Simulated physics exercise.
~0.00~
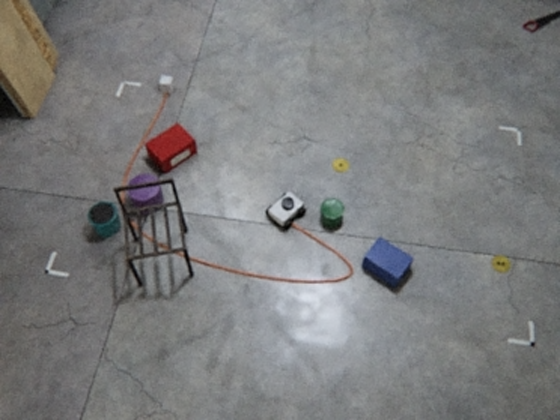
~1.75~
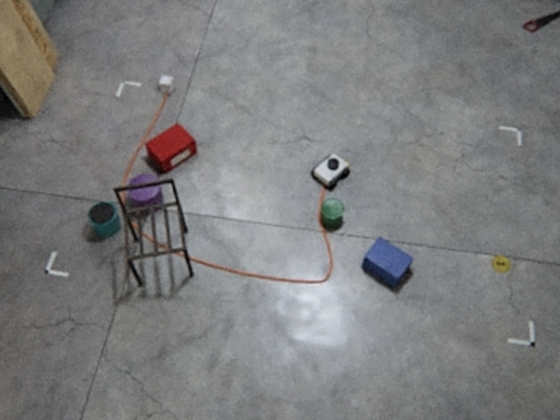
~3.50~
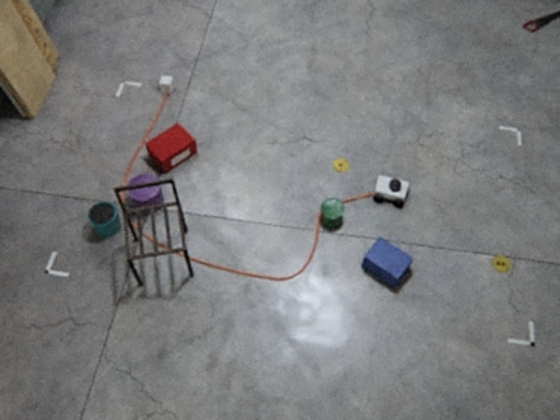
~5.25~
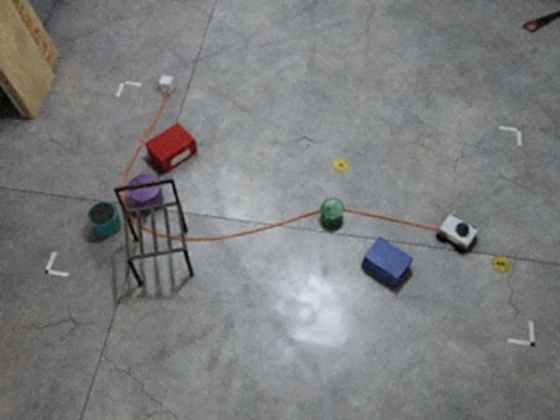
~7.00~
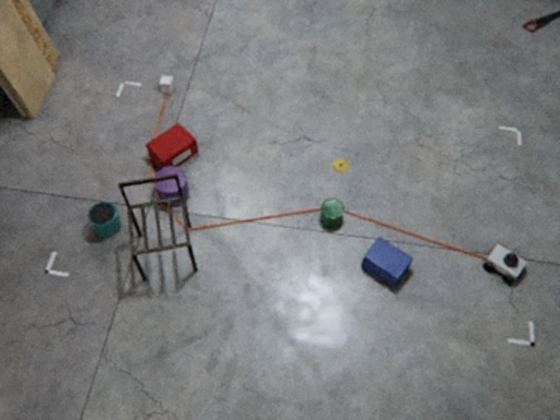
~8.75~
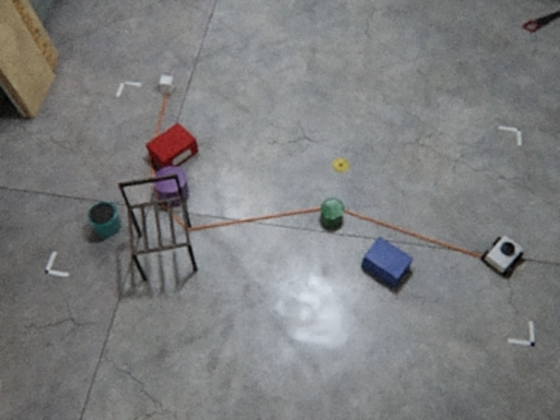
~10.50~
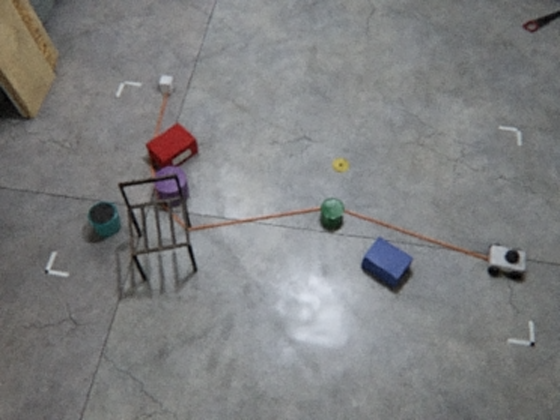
On a workshop floor, a cart pulls its orange lead rightward, shifting a purple tub and chair.
